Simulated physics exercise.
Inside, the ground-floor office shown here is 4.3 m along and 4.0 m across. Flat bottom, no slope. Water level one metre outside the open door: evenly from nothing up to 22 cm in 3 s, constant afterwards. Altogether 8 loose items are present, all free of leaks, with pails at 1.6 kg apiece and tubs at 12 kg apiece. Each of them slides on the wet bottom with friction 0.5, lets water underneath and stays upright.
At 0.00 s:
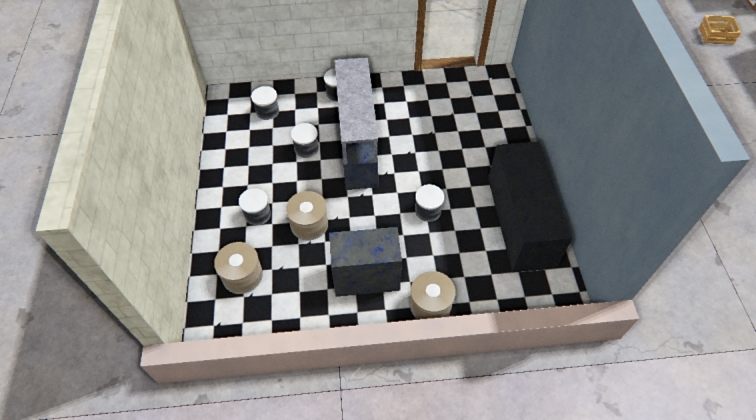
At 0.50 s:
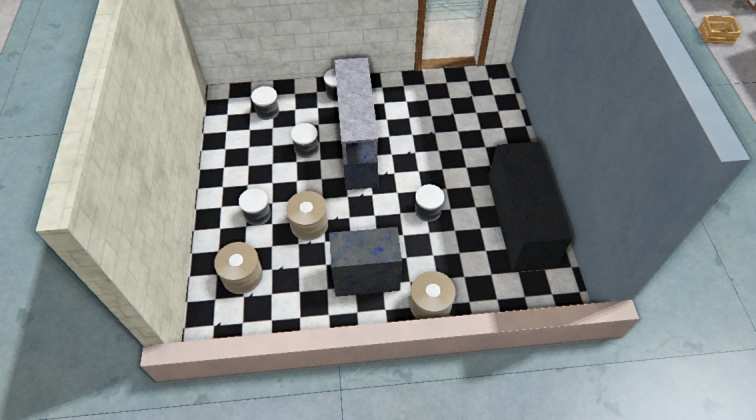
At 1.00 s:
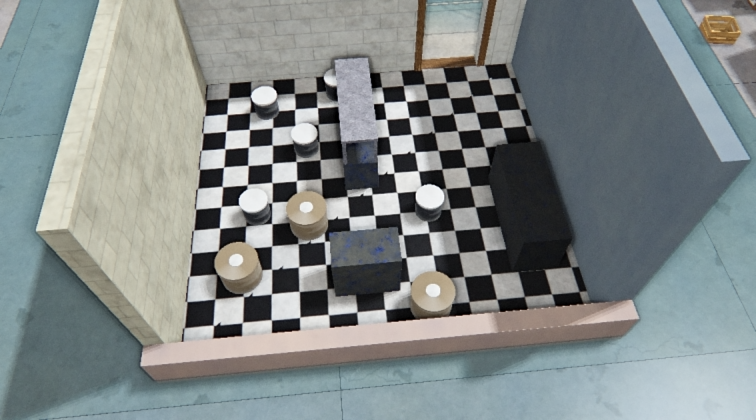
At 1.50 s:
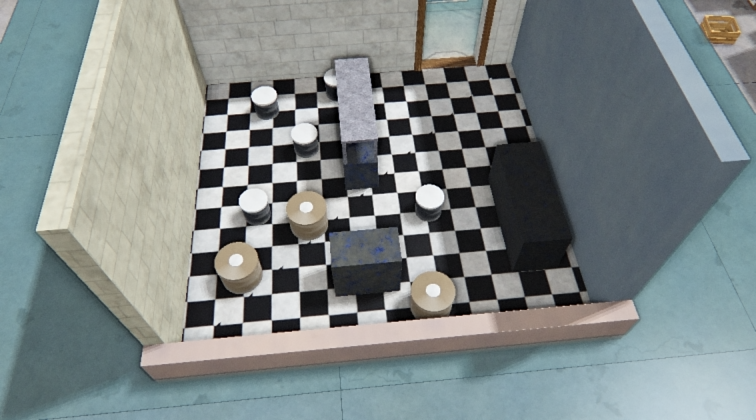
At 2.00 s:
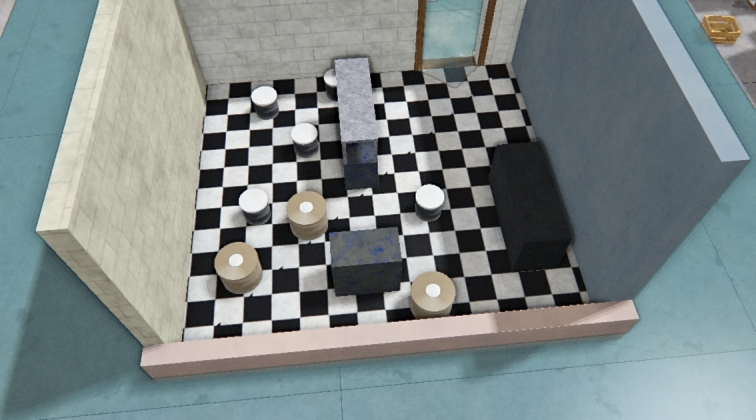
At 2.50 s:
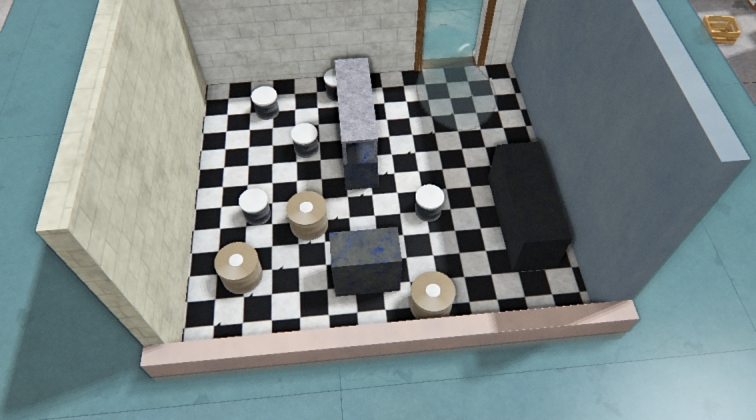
We see a checkered-floor room with pails, tubs and dark blocks from above as the pale ground outside turns teal with water; later, a small patch of water spreads inside from the doorway, while the objects stay still.
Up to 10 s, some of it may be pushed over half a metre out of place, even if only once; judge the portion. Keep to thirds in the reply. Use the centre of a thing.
My answer: Less than a third.
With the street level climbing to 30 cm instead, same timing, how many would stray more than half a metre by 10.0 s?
That would give 6.
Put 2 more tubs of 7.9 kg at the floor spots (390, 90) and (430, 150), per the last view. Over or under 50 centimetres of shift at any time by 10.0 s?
Order as asked: Not as far and farther.
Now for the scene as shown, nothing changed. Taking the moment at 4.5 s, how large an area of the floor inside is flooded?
Somewhere about 7.0 m2, give or take.
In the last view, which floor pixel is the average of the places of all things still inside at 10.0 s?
The centre is close to (292, 203).
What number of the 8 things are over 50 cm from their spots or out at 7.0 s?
I make it 1 by then.
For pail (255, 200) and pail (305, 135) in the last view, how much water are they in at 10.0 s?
I'd estimate 2 cm for the first and 2 cm for the second.
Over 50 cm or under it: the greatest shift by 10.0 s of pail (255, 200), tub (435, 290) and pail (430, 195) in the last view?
First not as far, then farther, then farther.
After 3.5 s 0 of 8 are over 50 cm from their spots; 0 afloat.
After 4.5 s 1 of 8 are over 50 cm from their spots; 0 afloat.
After 7.0 s 1 of 8 are over 50 cm from their spots; 1 afloat.
After 10.0 s 2 of 8 are over 50 cm from their spots, and 2 have been at some point; 2 afloat.
